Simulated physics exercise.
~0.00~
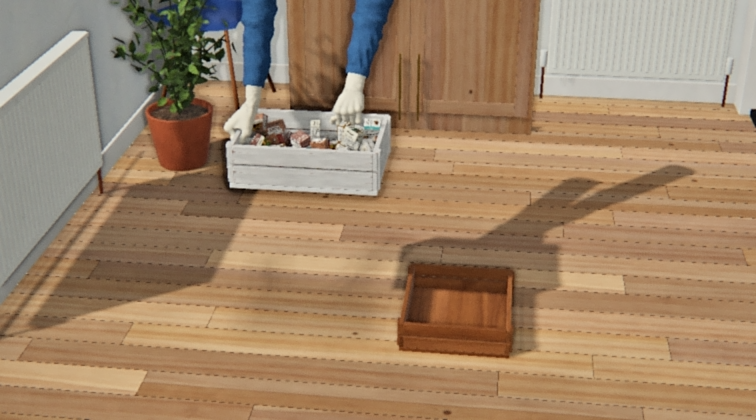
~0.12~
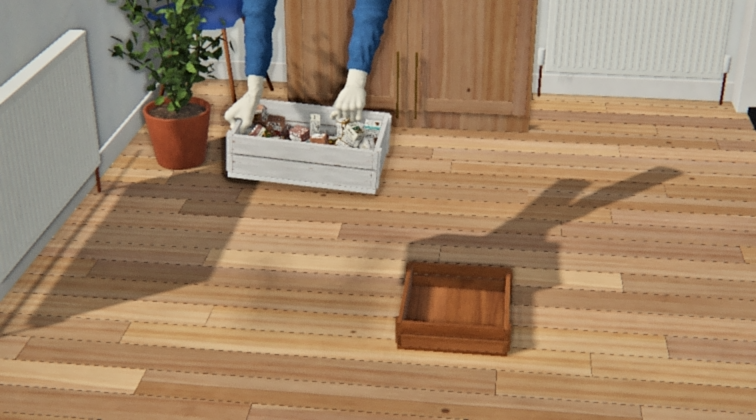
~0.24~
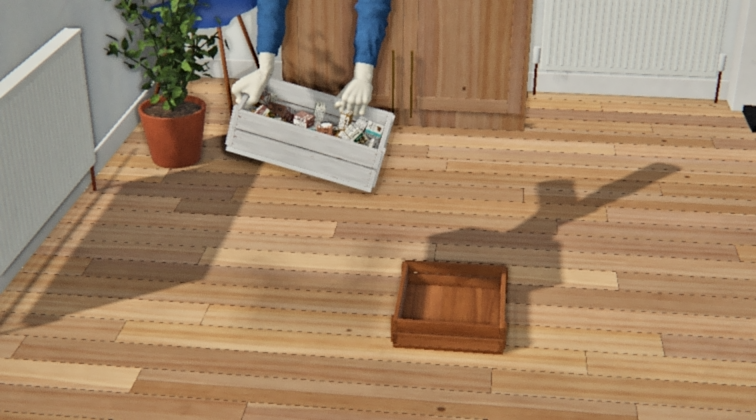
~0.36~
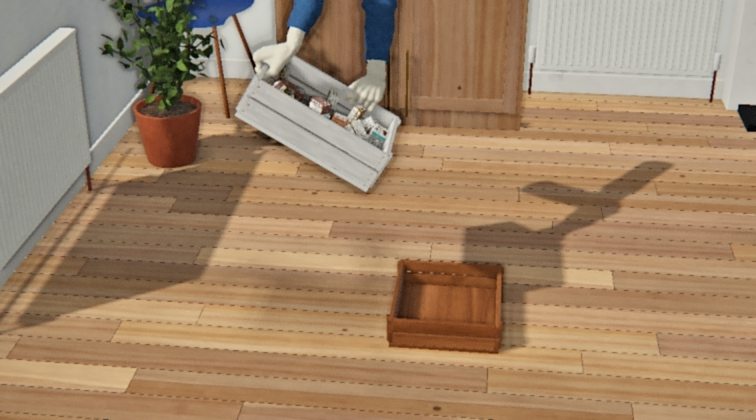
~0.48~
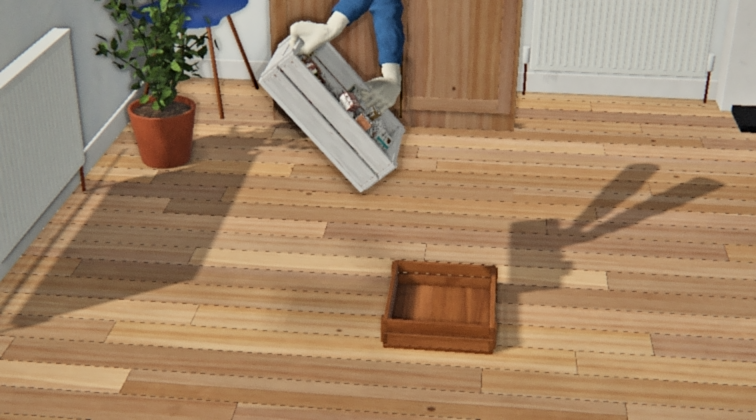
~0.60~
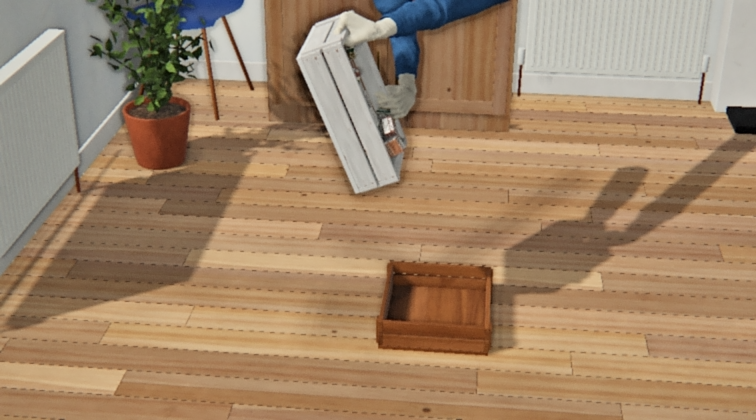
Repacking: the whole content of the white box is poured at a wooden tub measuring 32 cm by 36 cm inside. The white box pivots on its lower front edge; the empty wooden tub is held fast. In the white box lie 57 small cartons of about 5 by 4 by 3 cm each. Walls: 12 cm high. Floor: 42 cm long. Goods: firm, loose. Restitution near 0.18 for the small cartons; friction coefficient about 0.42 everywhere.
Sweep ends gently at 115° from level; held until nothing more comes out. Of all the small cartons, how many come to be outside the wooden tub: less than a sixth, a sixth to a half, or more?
Outside the wooden tub: One-sixth to one-half.
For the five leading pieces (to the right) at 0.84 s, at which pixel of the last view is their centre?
Pixel (460, 228), give or take.
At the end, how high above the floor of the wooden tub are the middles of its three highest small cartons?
It comes to close to 8 centimetres.
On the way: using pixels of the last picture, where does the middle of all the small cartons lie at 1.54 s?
(467, 311).
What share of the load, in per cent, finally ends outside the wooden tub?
I'd put it at around 30 percent of them.
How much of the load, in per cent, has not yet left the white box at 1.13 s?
Around 30 per cent of the load.
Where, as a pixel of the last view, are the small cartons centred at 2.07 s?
Roughly at pixel (467, 313).
After 0.84 s, tilt 101°; 39 still in the white box and 18 in the air.
After 1.13 s, tilt 115°; 16 still in the white box, 14 in the wooden tub, 15 outside the wooden tub and 12 in the air.
After 1.54 s, tilt 115°; 2 still in the white box, 31 in the wooden tub, 18 outside the wooden tub and 6 in the air.
Outcome (at 2.07 s), 39 in the wooden tub and 18 outside the wooden tub. Asked share, 18 of 57, 32 per cent.
